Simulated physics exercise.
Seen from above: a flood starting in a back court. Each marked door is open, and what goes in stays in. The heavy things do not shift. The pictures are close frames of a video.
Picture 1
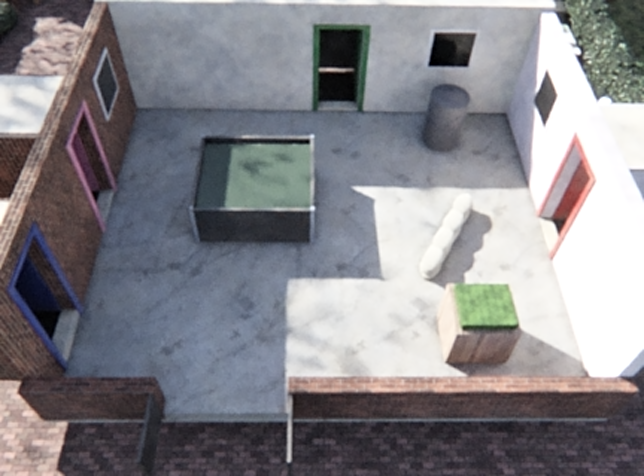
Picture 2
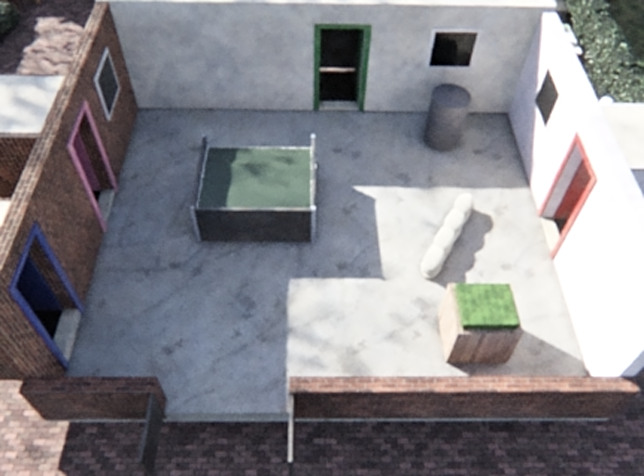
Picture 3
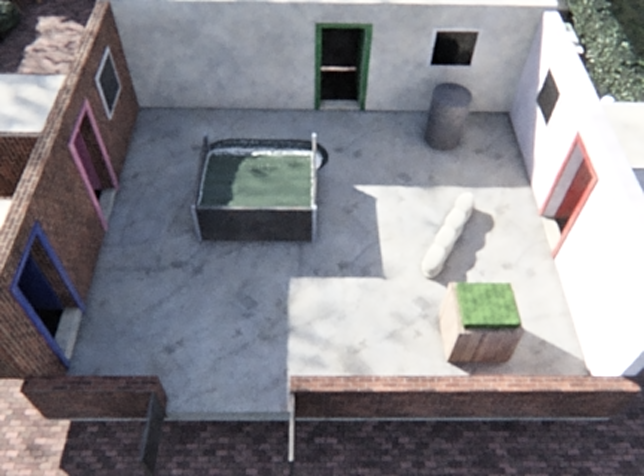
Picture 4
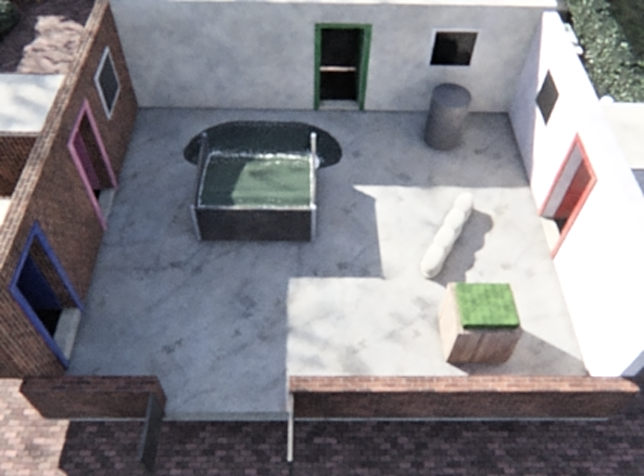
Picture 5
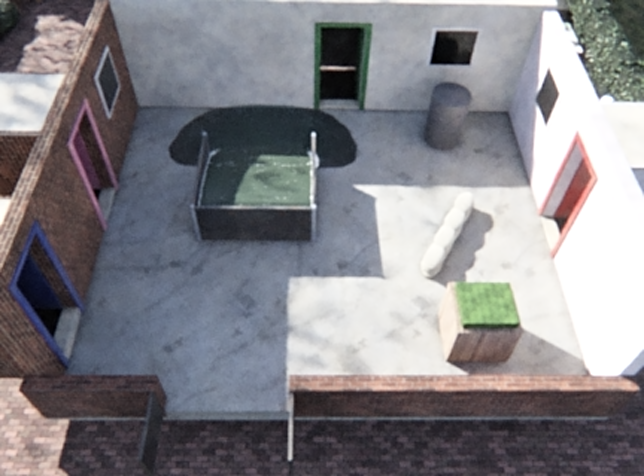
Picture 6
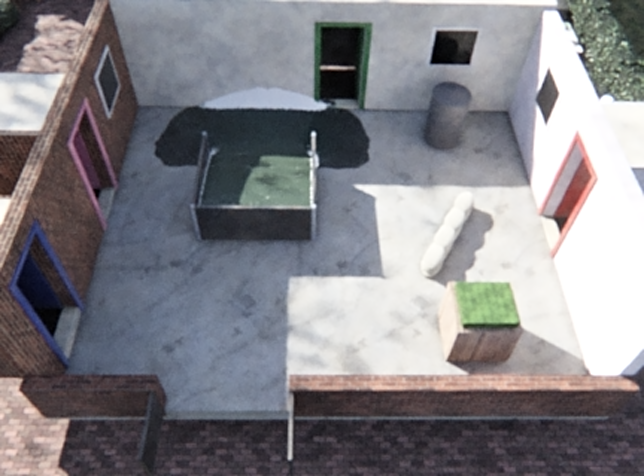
In a walled back court, water pours from an open tank's far side and spreads outward.
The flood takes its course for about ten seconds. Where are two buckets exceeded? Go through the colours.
In the end: The red door floods; the blue door holds within the limit; the pink door holds within the limit; the green door floods.
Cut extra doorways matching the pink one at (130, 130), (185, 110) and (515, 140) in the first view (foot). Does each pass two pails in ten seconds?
In that order: Is over, floods, floods.
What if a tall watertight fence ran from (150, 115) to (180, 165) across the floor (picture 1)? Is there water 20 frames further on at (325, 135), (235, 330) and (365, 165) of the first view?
One after the other: Under water, dry, awash.
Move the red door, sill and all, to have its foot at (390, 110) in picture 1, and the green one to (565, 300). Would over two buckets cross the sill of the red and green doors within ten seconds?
One by one: Red door goes over; green door holds.
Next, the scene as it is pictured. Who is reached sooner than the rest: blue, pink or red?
First comes the pink one.
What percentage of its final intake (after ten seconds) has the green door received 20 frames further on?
Near 95 in a hundred.
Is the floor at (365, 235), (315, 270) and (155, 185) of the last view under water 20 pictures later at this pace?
In that order: Clear, not flooded, awash.
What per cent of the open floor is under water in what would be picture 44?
Near 75 in a hundred.
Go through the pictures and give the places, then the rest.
The open tank at (255, 174) is whole and still, in the first frame.
The front is at (316, 167), out from the gap on the open tank's far side, in the second frame.
The front is at (323, 152), out from the gap on the open tank's far side, in the third frame.
Water pours out on the open tank's far side and has run to (330, 139), in the fourth frame.
The front is at (344, 129), out from the gap on the open tank's far side, in the fifth frame.
The front is at (343, 109), out from the gap on the open tank's far side, in the sixth frame.
A moment on, water covers 15 % of the floor; the red door not reached, the blue door not reached, the pink door not reached, the green door over two buckets in.
Next, water covers 20 % of the floor; the red door not reached, the blue door not reached, the pink door not reached, the green door far over two buckets in.
Then, water covers 50 % of the floor; the red door not reached, the blue door wet at the sill, nothing in, the pink door wet at the sill, nothing in, the green door far over two buckets in.
Later, water covers 75 % of the floor; the red door over two buckets in, the blue door wet at the sill, nothing in, the pink door wet at the sill, nothing in, the green door far over two buckets in.
In the end, water covers 90 % of the floor; the red door over two buckets in, the blue door wet at the sill, nothing in, the pink door wet at the sill, nothing in, the green door far over two buckets in.
